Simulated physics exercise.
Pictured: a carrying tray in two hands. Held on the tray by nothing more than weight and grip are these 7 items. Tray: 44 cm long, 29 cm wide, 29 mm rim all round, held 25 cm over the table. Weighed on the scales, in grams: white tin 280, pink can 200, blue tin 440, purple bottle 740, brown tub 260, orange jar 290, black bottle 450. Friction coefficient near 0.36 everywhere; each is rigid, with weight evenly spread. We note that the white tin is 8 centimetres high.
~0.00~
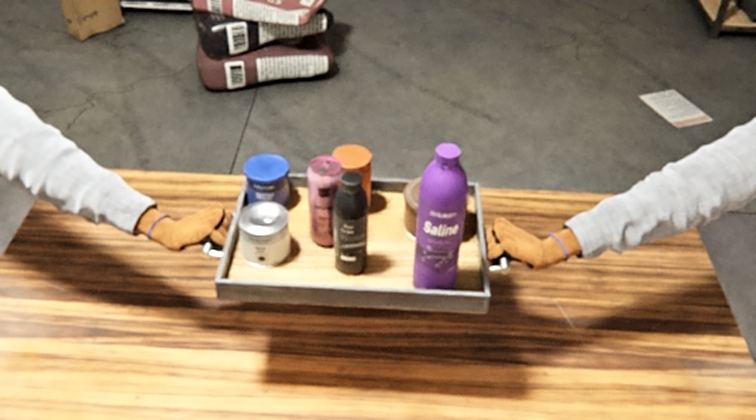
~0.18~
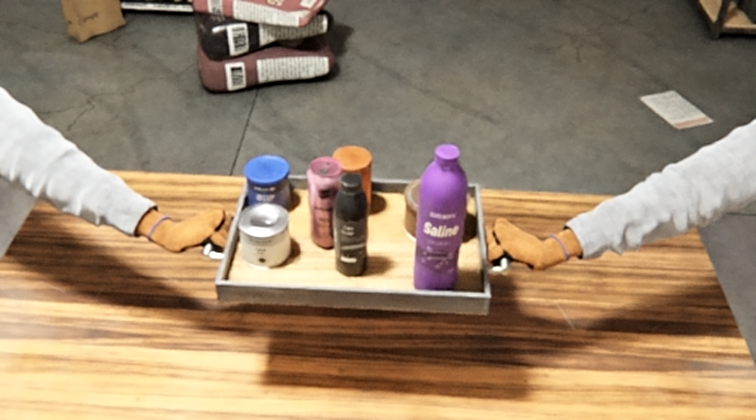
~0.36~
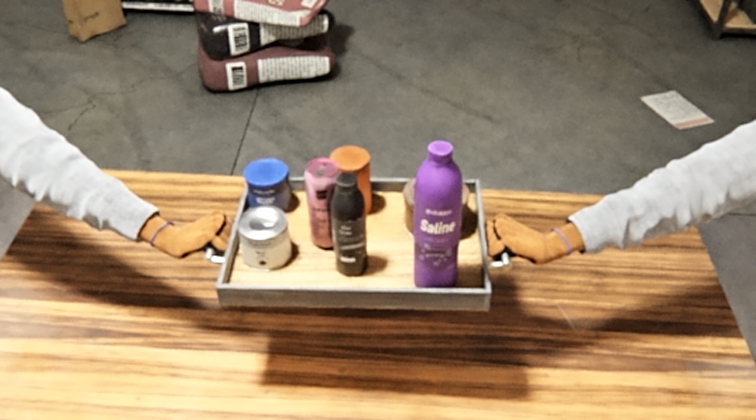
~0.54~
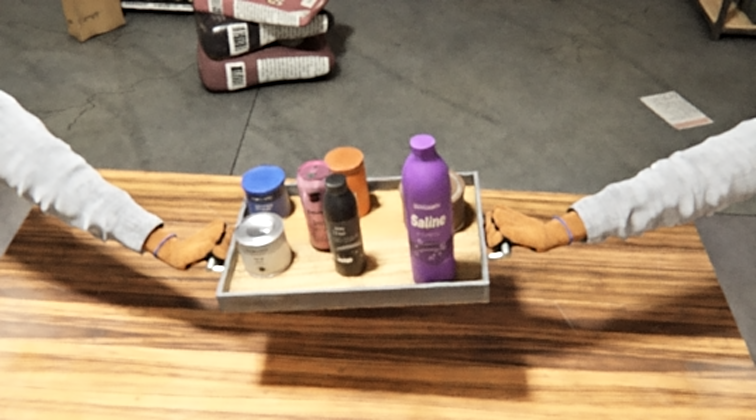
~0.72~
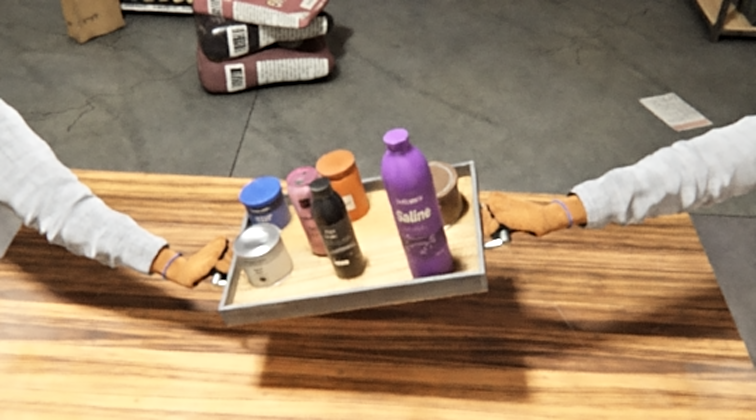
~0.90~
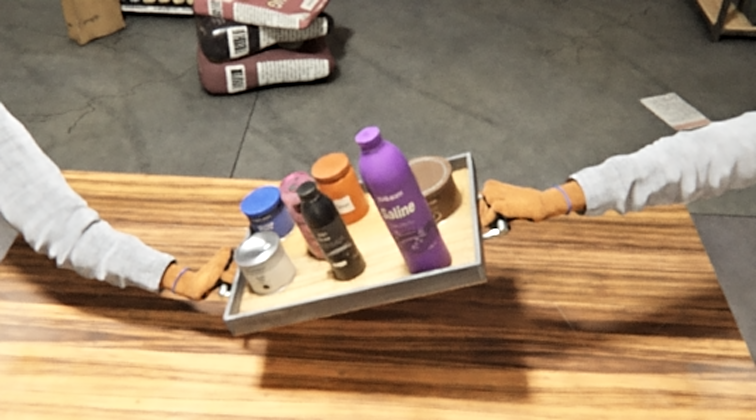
At the start, two gloved hands hold a tray level above a wooden table, with a purple bottle, a black bottle and several tins and jars standing on it. The hands then tilt the tray steadily, left side down and right side up, and the containers lean left with it.
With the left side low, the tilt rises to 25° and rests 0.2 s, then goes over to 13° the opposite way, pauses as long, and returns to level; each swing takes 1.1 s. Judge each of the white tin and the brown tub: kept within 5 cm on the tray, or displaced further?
White tin is kept within, brown tub is displaced further.
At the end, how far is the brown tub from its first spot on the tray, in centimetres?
Net distance near 16 cm.
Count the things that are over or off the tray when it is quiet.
The count comes out at 2.
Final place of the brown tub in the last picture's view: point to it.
It winds up close to (352, 212).
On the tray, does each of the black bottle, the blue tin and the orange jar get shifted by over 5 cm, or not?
Here is how it goes: The black bottle moves off; next, the blue tin remains near its start; last, the orange jar moves off.
Around 1.20 s, tilt 25°, left edge down; brown tub shifted 4 cm near (403, 195); white tin shifted 2 cm near (260, 270); purple bottle tipped 61° against what carries it.
Around 1.40 s, tilt 25°, left edge down; purple bottle now off the tray; brown tub shifted 11 cm near (367, 206); white tin shifted 2 cm near (261, 267).
Around 1.70 s, tilt 19°, left edge down; brown tub shifted 16 cm near (344, 215); white tin shifted 2 cm near (258, 260); black bottle on its side.
Around 2.40 s, tilt 12°, right edge down; brown tub shifted 16 cm near (355, 210); white tin shifted 2 cm near (263, 220); black bottle on its side.
Finally (4.3 s), off the tray, purple bottle; on their side or leaning hard on the tray, black bottle; not toppled but over 5 cm from the start, pink can, brown tub and orange jar; the other 2 still in place (within 5 cm). In the last view, white tin near (258, 235), brown tub near (352, 212).
